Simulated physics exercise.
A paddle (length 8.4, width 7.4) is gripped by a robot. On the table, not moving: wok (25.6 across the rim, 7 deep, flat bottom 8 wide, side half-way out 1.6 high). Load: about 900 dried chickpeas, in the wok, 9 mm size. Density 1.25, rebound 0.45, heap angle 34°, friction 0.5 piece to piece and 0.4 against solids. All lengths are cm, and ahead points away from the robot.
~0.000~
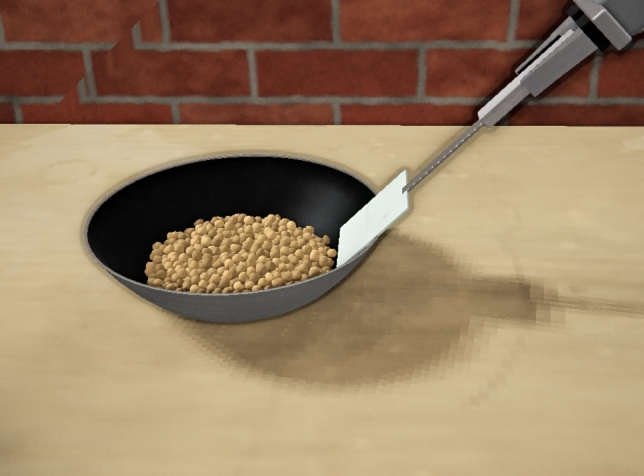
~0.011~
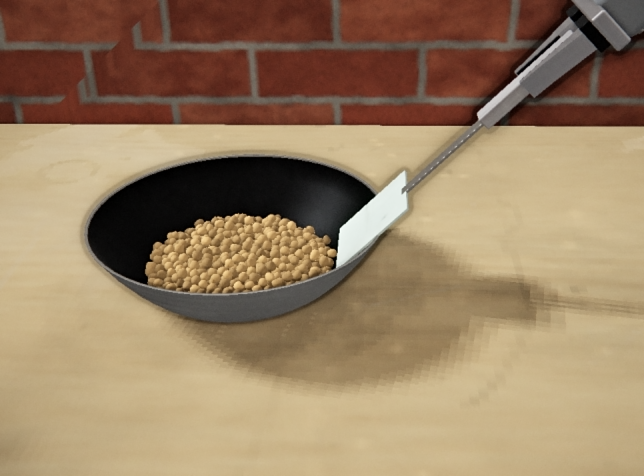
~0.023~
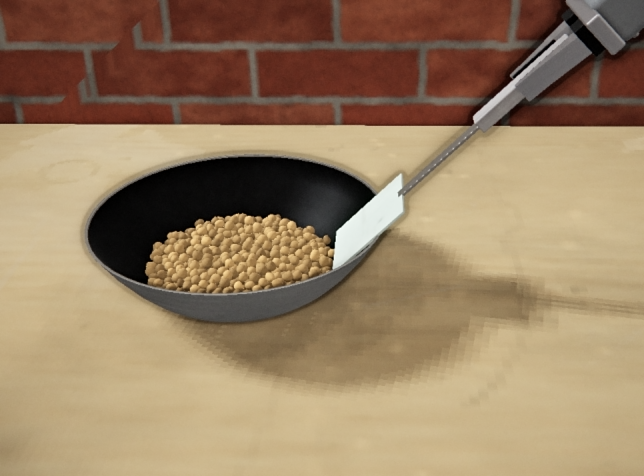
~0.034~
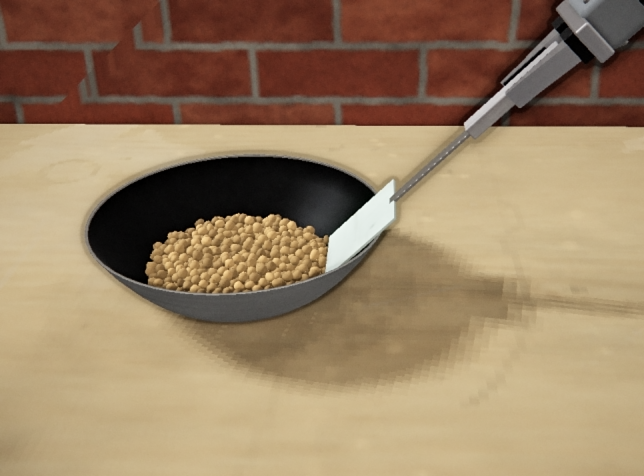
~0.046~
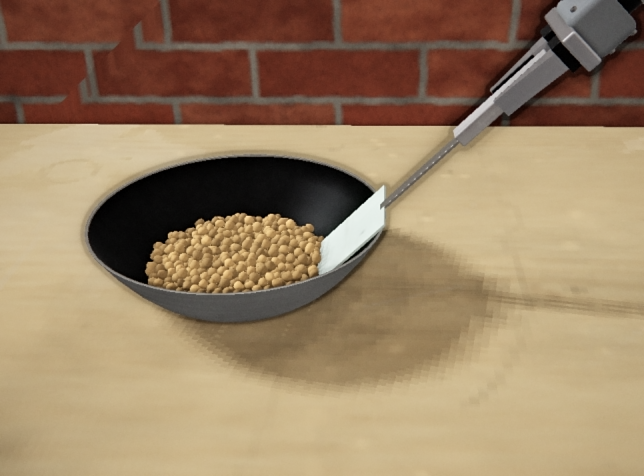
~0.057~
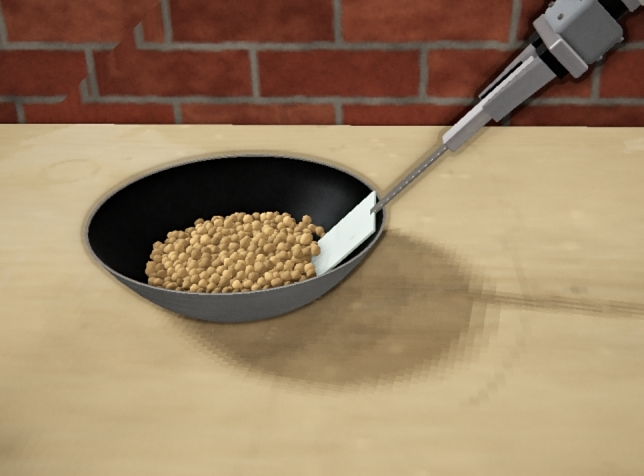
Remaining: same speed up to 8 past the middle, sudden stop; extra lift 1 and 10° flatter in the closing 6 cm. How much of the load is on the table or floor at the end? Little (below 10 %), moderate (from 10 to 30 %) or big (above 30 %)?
A moderate share, from 10 to 30 %, ends on the table or floor.
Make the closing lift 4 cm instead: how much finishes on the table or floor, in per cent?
Some 25 per cent.
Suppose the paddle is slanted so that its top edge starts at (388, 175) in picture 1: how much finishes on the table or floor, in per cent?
Some 20 per cent.
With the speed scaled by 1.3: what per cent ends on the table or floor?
Some 25 per cent.
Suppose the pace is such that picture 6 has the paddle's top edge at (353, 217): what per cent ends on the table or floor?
About 35 per cent.
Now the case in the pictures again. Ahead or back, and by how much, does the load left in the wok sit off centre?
Some 4.0 cm ahead.
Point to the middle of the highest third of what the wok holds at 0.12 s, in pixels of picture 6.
Around (212, 246).
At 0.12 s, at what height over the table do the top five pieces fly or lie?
Roughly 7 cm.
After 0.12 s, sloping 46°, highest piece 8 above the table; 900 in the wok.
After 0.19 s, sloping 43°, highest piece 7 above the table; 900 in the wok.
After 0.43 s, sloping 36°, highest piece 9 above the table; 771 in the wok, 88 on the table or floor, 41 on the blade or in flight.
After 1.48 s, sloping 36°, highest piece 8 above the table; 769 in the wok, 131 on the table or floor.
In the end, 769 in the wok, 131 on the table or floor. That is 15 % on the table or floor.
